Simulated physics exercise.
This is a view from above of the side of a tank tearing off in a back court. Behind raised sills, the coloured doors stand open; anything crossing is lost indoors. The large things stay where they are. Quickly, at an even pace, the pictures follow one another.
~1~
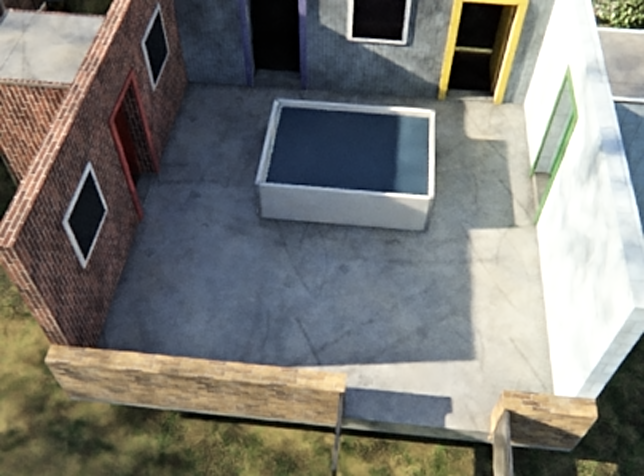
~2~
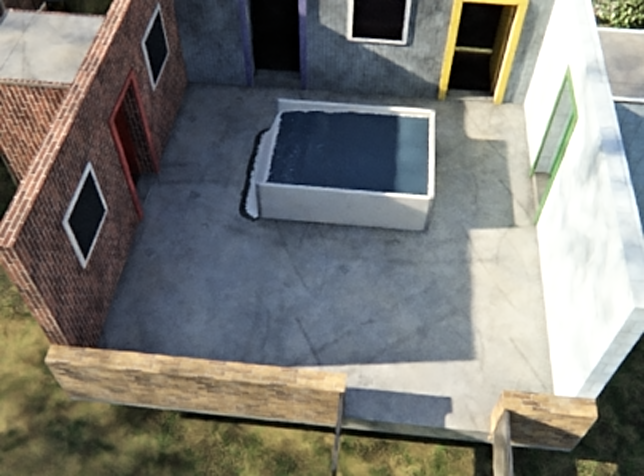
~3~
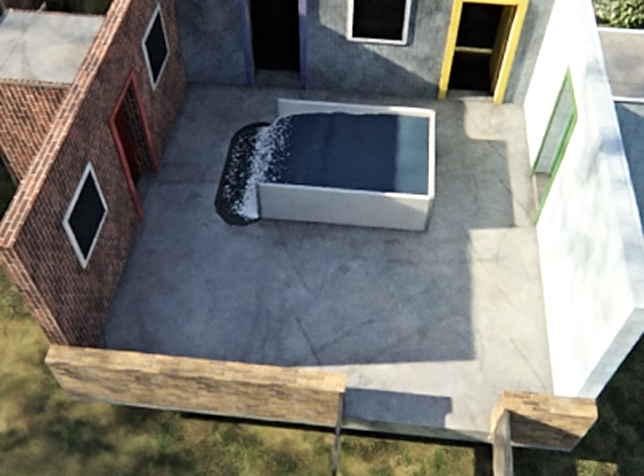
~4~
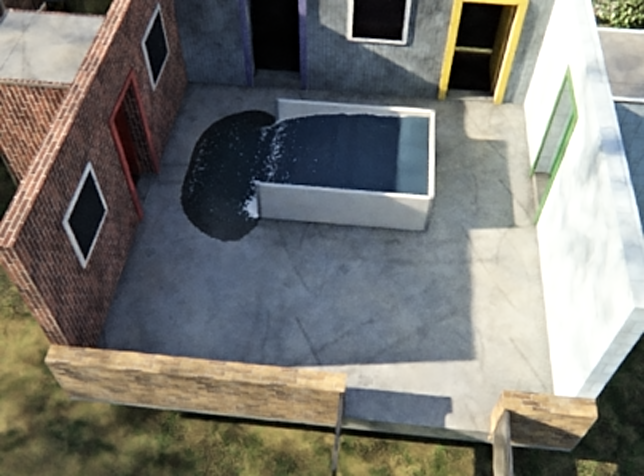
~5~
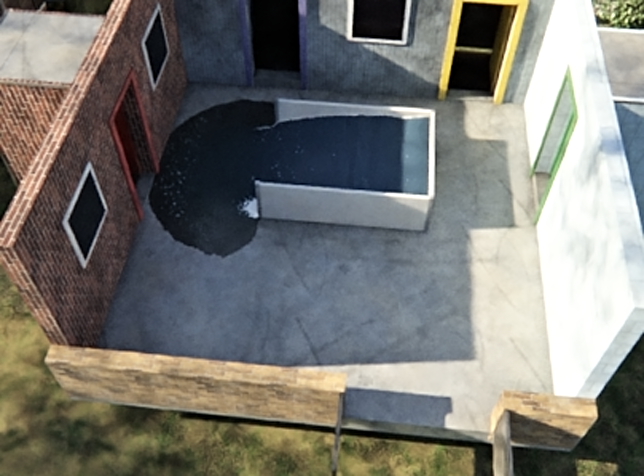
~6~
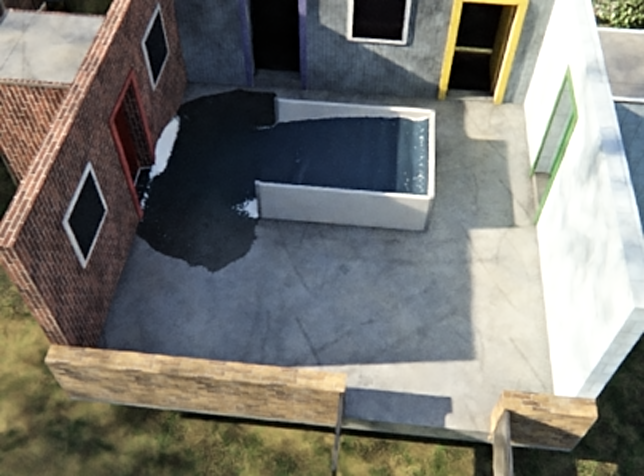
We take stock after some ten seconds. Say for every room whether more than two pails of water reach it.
In the end the green door holds up fine I think. The yellow door gets overrun I think. The red door gets overrun I think. The blue door holds up fine I think.
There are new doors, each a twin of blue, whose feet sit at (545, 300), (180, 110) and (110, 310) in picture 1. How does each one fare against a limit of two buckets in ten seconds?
In order, the new doors go: Undershoots, overshoots, undershoots.
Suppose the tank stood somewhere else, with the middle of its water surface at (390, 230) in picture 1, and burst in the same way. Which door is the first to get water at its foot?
The red one is first.
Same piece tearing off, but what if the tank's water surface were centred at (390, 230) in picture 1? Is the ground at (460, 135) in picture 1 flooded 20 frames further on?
Spot check: Left dry.
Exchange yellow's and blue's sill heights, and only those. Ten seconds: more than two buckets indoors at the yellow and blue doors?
I'd say the yellow door stays safe and the blue door is swamped.
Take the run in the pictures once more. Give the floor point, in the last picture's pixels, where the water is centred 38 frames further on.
I would point to (304, 203).
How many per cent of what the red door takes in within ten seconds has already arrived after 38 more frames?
I make it 90 per cent.
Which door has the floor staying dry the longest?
My answer: The green door.
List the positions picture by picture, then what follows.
Still water in the water tank at (349, 149), in the first frame.
The front is at (256, 217), out from the gap at (271, 161), in the second frame.
The front is at (229, 218), out from the gap at (271, 163), in the third frame.
Water pours out at (271, 165) and has run to (207, 228), in the fourth frame.
Water pours out at (271, 165) and has run to (155, 200), in the fifth frame.
Water pours out at (271, 165) and has run to (139, 226), in the sixth frame.
A moment on, water covers 25 % of the floor; the green door not reached, the yellow door not reached, the red door far over two buckets in, the blue door wet at the sill, nothing in.
Next, water covers 25 % of the floor; the green door not reached, the yellow door not reached, the red door far over two buckets in, the blue door wet at the sill, nothing in.
Then, water covers 45 % of the floor; the green door not reached, the yellow door wet at the sill, nothing in, the red door far over two buckets in, the blue door wet at the sill, nothing in.
Later, water covers 90 % of the floor; the green door wet at the sill, nothing in, the yellow door under two buckets in, the red door far over two buckets in, the blue door wet at the sill, nothing in.
In the end, water covers 100 % of the floor; the green door wet at the sill, nothing in, the yellow door over two buckets in, the red door far over two buckets in, the blue door wet at the sill, nothing in.
